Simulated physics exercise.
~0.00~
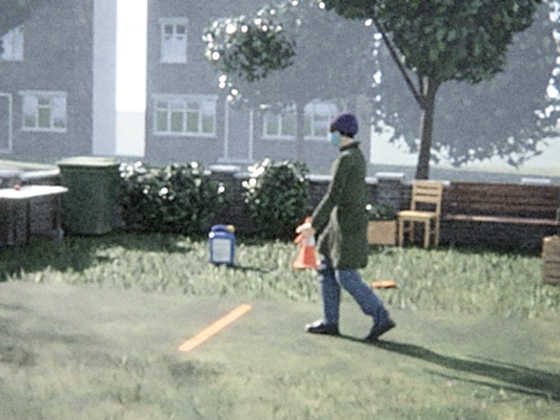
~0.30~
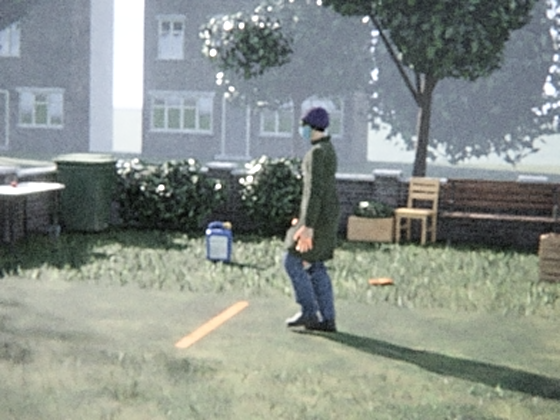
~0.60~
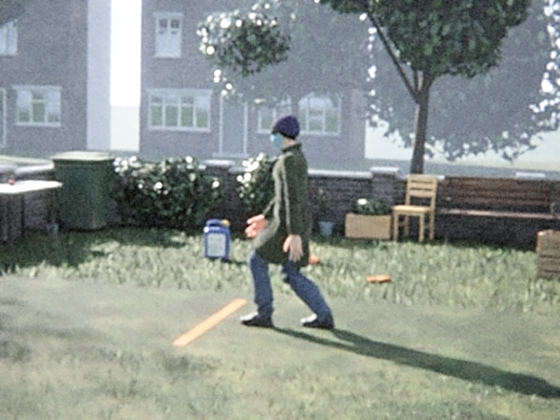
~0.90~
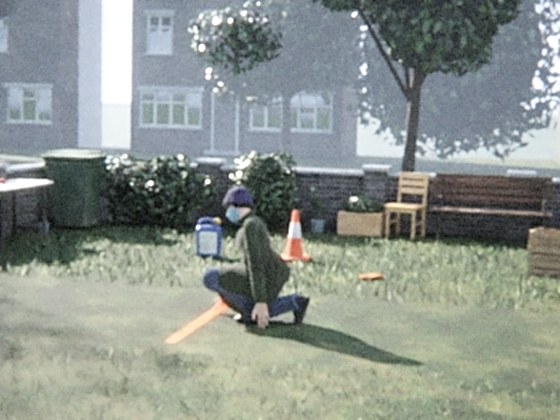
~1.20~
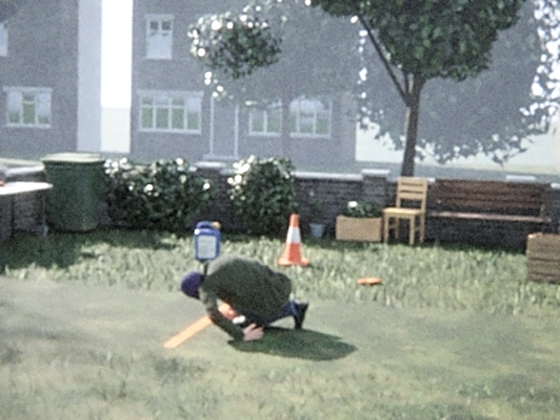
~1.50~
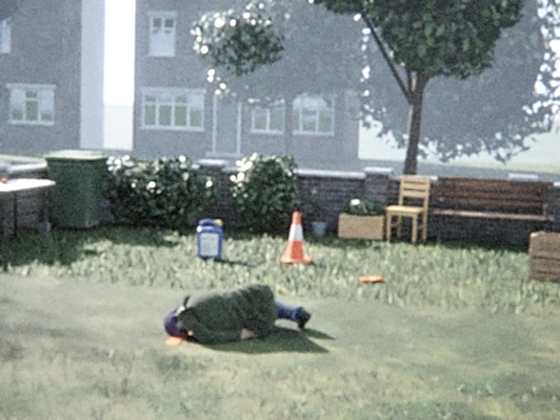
On a grassy yard by a low brick wall, a visitor in a dark coat and purple hat walked left toward some orange tape, then suddenly crumpled and toppled forward, ending curled on the ground with only the head over the tape.
